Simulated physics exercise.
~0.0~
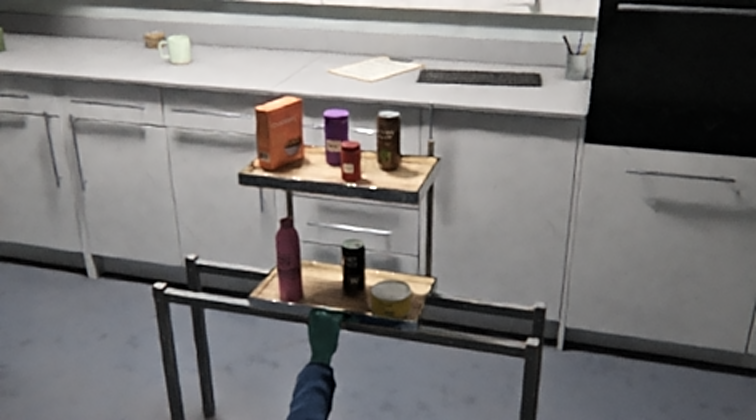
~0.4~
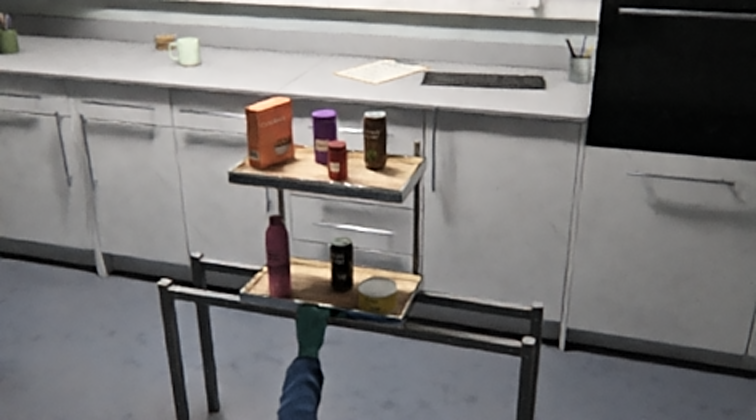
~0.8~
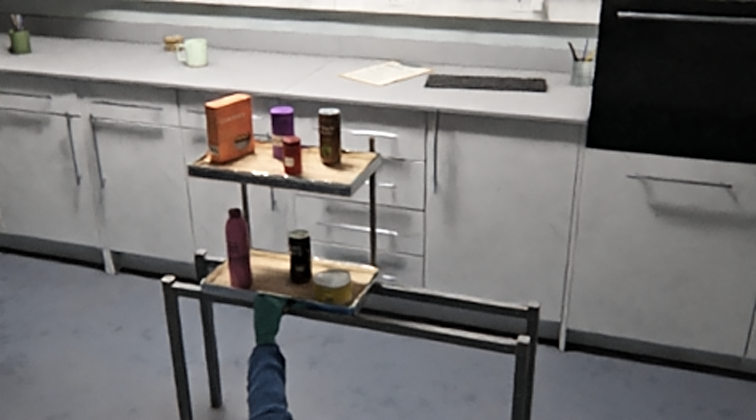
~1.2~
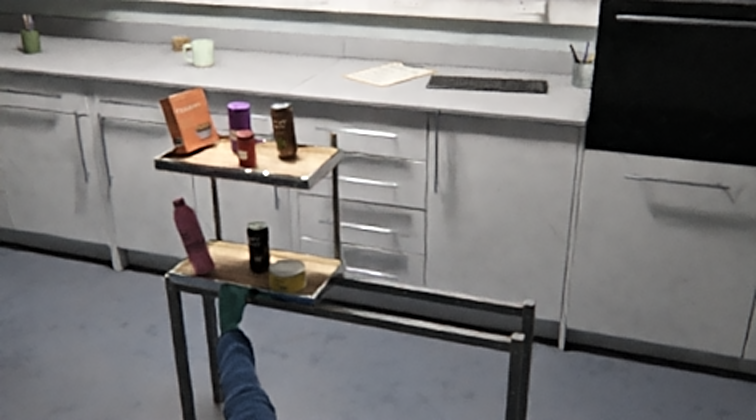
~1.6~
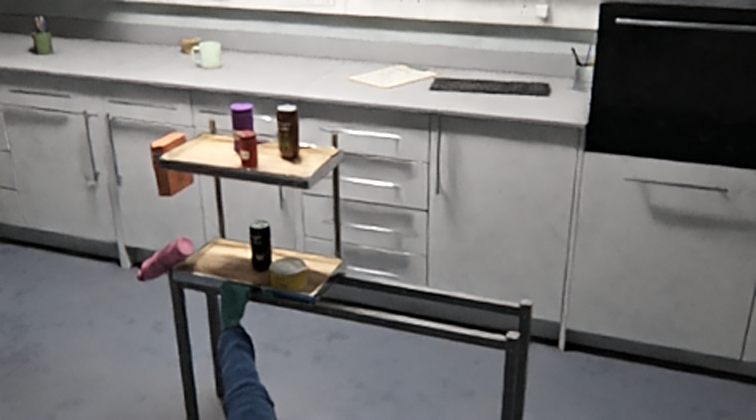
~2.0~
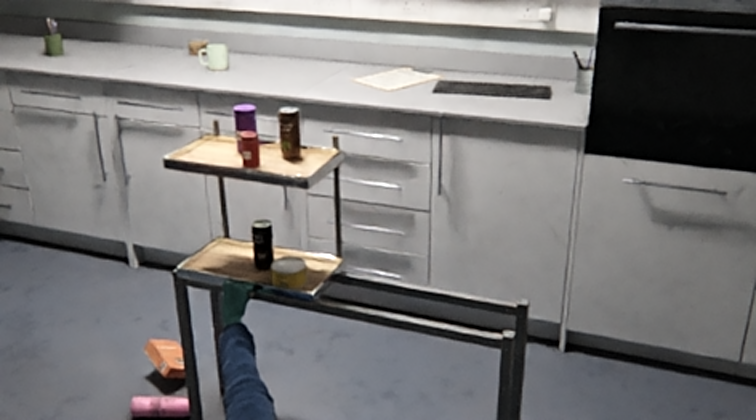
An orange packet and a pink bottle toppled off the left side of a two-level sliding shelf as a gloved hand moved it left and it stopped, and both ended up on the floor while the other containers stayed in place.
